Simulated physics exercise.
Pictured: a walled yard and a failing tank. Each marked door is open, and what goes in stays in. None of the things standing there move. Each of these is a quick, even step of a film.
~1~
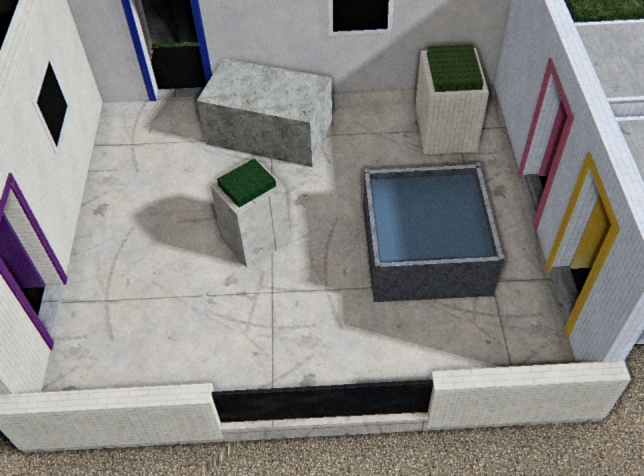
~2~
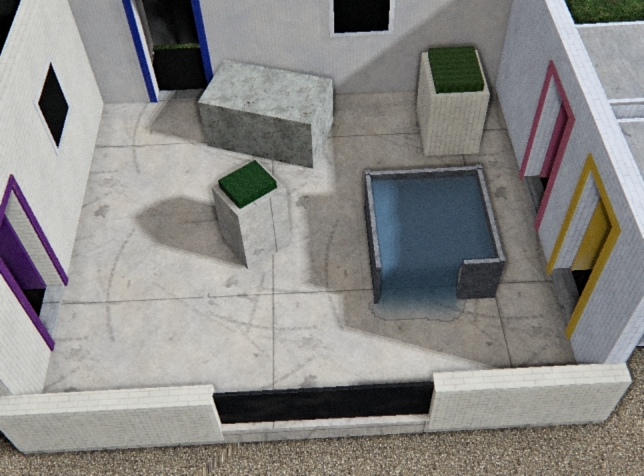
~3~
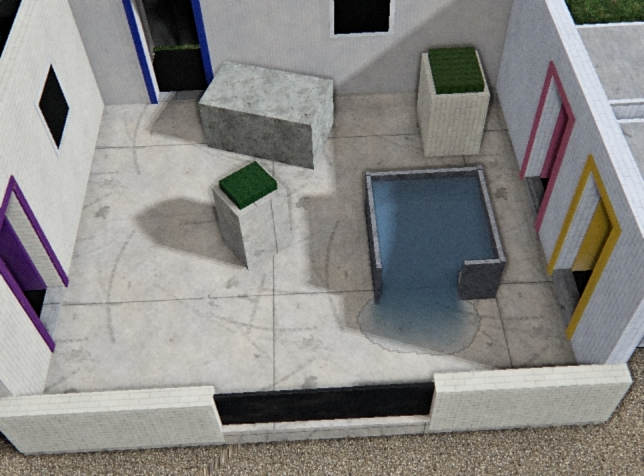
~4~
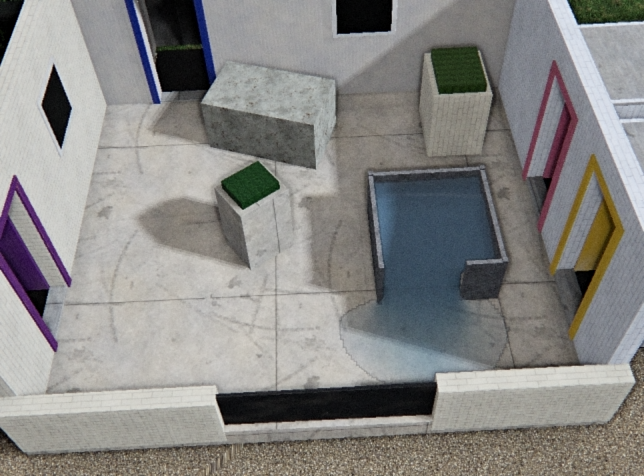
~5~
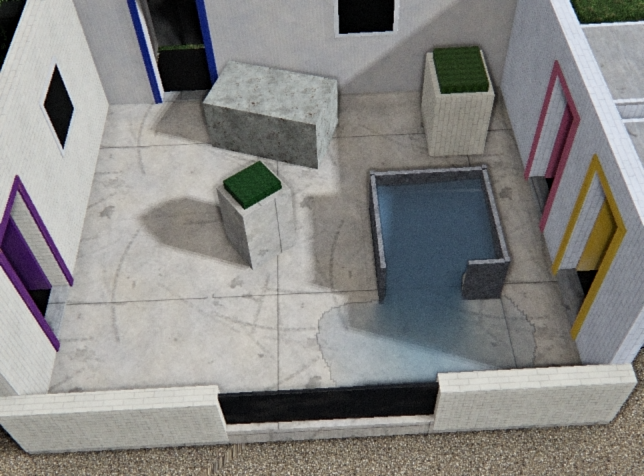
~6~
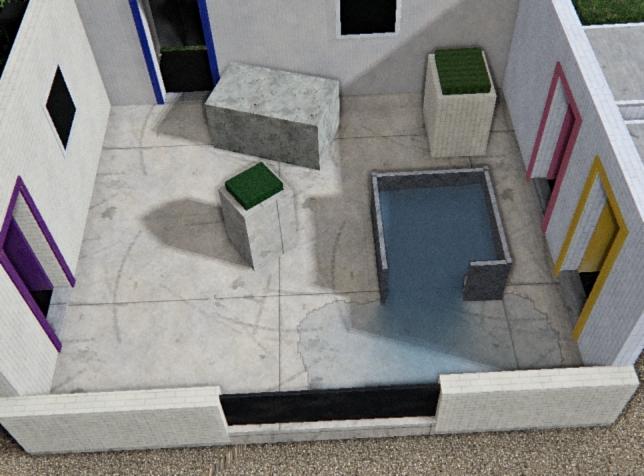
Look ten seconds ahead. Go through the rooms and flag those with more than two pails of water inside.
At the end, the blue door exceeds two buckets. The yellow door does not exceed two buckets. The pink door does not exceed two buckets. The purple door exceeds two buckets.
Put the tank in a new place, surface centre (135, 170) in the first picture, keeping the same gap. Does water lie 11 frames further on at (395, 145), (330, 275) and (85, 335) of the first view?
Taking the three spots in turn, I'd say spared, then spared, then drenched.
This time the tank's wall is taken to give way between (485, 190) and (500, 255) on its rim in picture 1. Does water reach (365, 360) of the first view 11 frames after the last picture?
Answer: Under water.
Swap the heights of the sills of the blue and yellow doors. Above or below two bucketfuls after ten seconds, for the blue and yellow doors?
Result - blue door: Misses the threshold; yellow door: Clears the threshold.
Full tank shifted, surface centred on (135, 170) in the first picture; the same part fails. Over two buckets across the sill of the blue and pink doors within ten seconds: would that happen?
Log: Blue misses the mark; pink misses the mark.
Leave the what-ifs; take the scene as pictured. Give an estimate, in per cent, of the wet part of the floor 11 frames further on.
I'd put it at roughly 30 per cent.
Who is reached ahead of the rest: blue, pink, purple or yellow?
I choose the door marked yellow.
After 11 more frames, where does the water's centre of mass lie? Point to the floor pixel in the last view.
Close to pixel (409, 323).
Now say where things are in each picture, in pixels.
In the first frame, still water in the tank at (430, 217).
In the second frame, the front is at (378, 312), out from the gap at (419, 288).
In the third frame, the front is at (465, 340), out from the gap at (419, 289).
In the fourth frame, water pours out at (421, 290) and has run to a hidden place.
In the fifth frame, the front is at a hidden place, out from the gap at (423, 290).
In the sixth frame, the front is at a hidden place, out from the gap at (425, 291).
A moment on, water covers 15 % of the floor; the blue door not reached, the yellow door wet at the sill, nothing in, the pink door not reached, the purple door not reached.
Next, water covers 30 % of the floor; the blue door not reached, the yellow door wet at the sill, nothing in, the pink door not reached, the purple door not reached.
Then, water covers 55 % of the floor; the blue door not reached, the yellow door wet at the sill, nothing in, the pink door wet at the sill, nothing in, the purple door over two buckets in.
Later, water covers 80 % of the floor; the blue door wet at the sill, nothing in, the yellow door under two buckets in, the pink door wet at the sill, nothing in, the purple door over two buckets in.
In the end, water covers 100 % of the floor; the blue door over two buckets in, the yellow door under two buckets in, the pink door wet at the sill, nothing in, the purple door over two buckets in.
